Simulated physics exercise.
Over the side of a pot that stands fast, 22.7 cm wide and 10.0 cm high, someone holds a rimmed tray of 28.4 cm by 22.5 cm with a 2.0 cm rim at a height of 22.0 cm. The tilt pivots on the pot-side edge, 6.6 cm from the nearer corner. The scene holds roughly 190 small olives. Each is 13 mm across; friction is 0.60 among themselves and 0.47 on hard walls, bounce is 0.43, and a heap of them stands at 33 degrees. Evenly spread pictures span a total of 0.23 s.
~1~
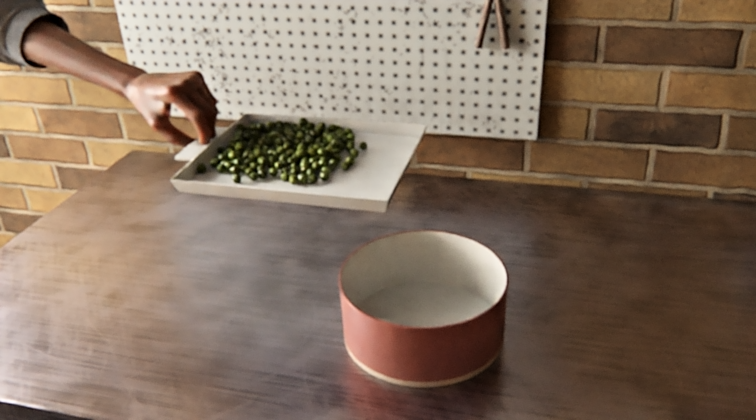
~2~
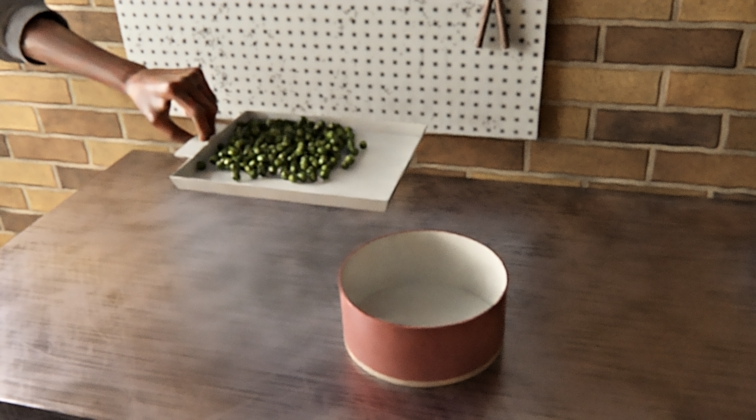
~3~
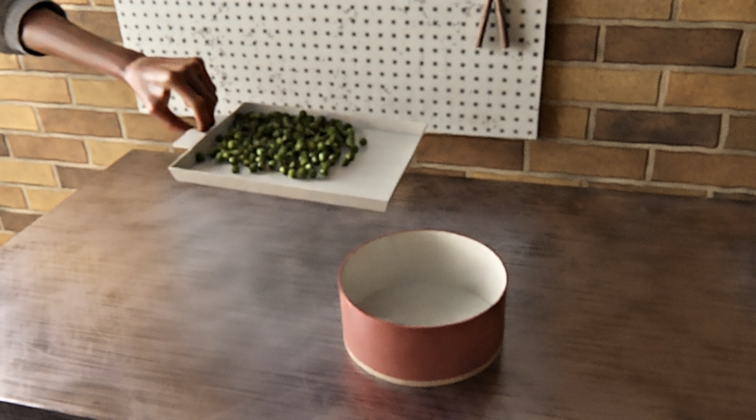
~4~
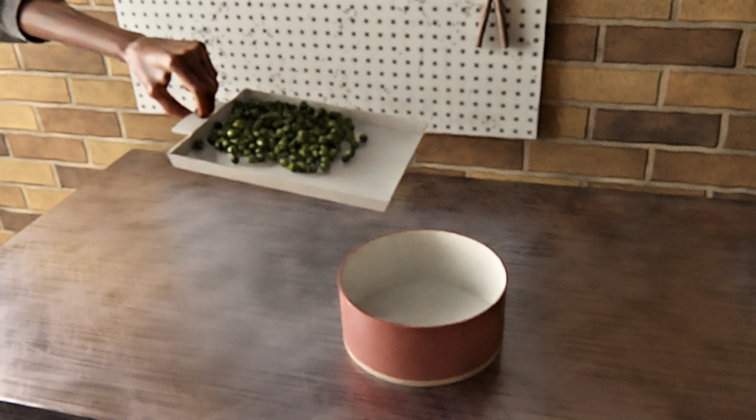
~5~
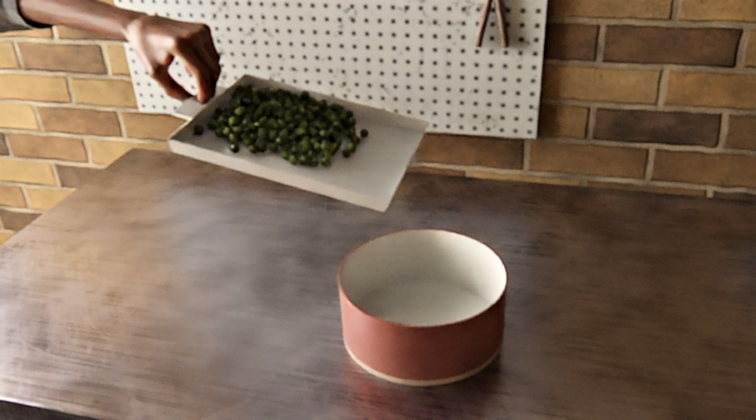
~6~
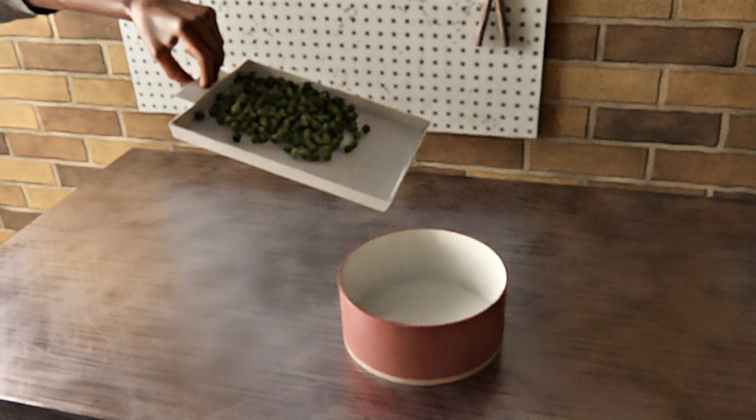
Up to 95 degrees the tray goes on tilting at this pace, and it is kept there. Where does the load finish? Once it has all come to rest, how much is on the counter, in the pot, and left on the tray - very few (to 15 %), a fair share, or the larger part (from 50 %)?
After it settles. Counter - a fair share, pot - the larger part, left on the tray - very few.
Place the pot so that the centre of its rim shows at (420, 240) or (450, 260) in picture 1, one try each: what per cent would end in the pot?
60 % and 90 %.
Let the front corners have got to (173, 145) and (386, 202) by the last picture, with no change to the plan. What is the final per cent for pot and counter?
Per cent by place - pot 100, counter 0.
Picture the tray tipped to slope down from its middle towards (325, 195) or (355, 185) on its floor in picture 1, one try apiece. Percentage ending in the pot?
Roughly 70 per cent on the first try and 95 per cent on the second.
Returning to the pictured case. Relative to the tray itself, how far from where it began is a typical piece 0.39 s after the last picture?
Displacement on the tray: Roughly 12 cm.
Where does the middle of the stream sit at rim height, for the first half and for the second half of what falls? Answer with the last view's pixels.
Roughly (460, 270) to start, and after that (450, 260).
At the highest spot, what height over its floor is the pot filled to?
Measured height: Approx. 2.5 cm.
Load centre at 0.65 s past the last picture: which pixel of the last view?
Near (435, 189).
Then, 0.39 s after the last picture, tilt 54 degrees; the tray holds 100 %, the pot 0 %.
Then, 0.65 s after the last picture, tilt 80 degrees; the tray holds 45 %, the pot 25 %.
Then, 1.02 s after the last picture, tilt 95 degrees; the tray holds 5 %, the pot 65 %.
In the end, counter 25 %, pot 75 %, tray 0 %.
